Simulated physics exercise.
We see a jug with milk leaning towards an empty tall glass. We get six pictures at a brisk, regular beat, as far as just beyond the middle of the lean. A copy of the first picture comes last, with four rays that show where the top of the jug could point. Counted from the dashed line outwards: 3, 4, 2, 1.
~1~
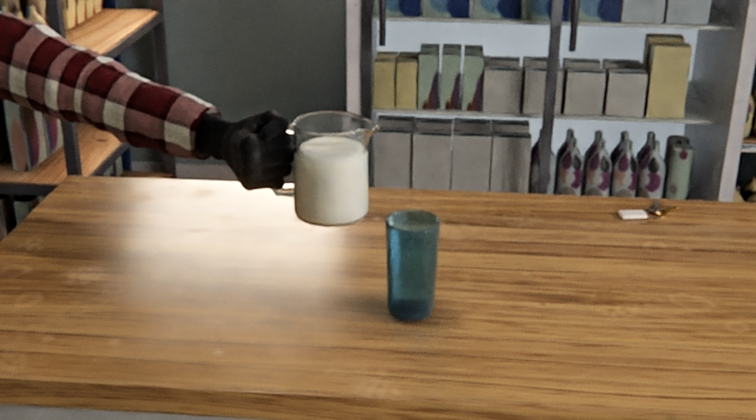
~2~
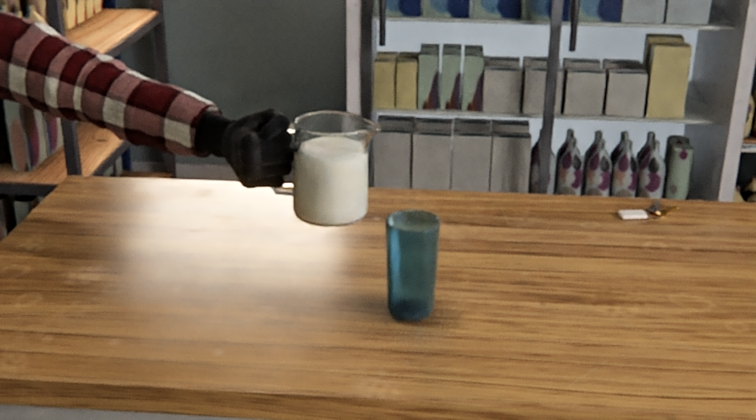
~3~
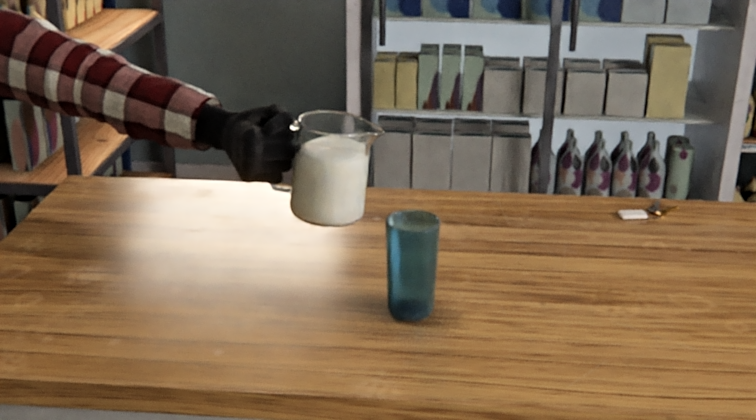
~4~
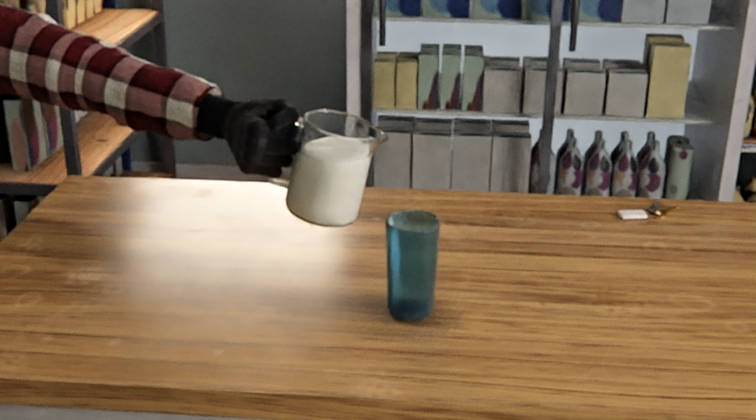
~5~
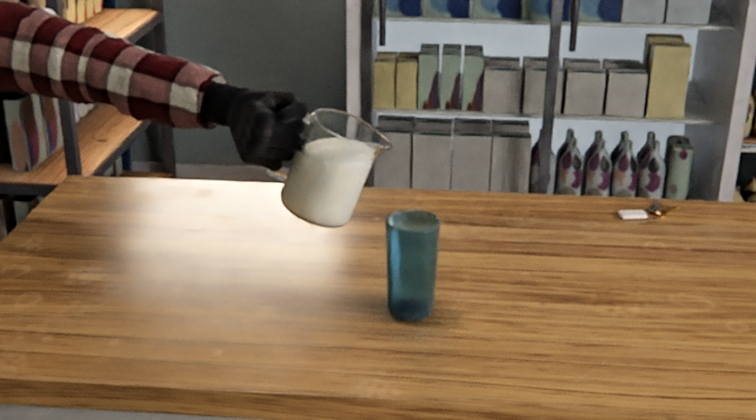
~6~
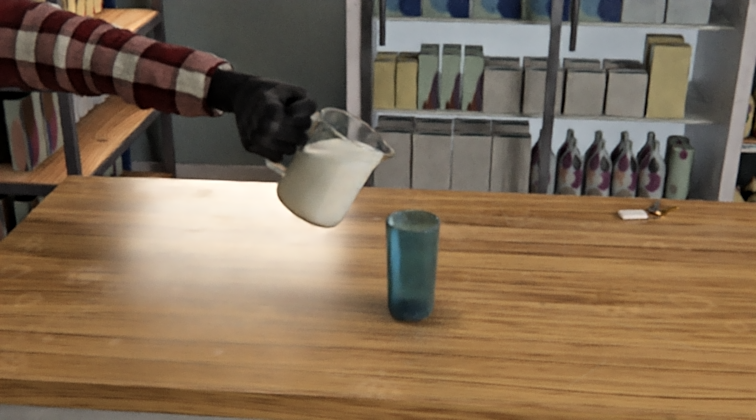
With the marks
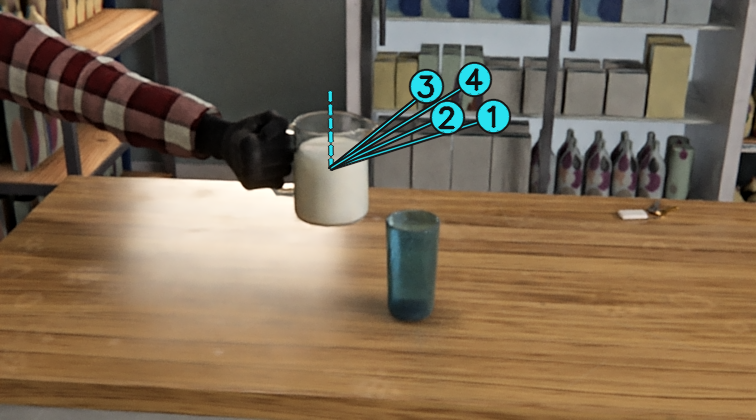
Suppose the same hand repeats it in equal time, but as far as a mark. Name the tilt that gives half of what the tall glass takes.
2.
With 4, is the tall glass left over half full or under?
Under.
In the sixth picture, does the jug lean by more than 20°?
Yes.
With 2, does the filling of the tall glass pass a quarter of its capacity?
Yes, clearly.
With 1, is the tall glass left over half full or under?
Over half.
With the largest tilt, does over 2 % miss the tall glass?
No, it does not.
In cyan, 1 at (477, 122); 2 at (430, 123); 3 at (415, 100); 4 at (460, 88).
If 1 is chosen, the tall glass ends with about 69 % of what it can hold.
If 2 is chosen, the tall glass ends with about 48 % of what it can hold.
If 3 is chosen, the tall glass ends with about 18 % of what it can hold.
If 4 is chosen, the tall glass ends with about 30 % of what it can hold.
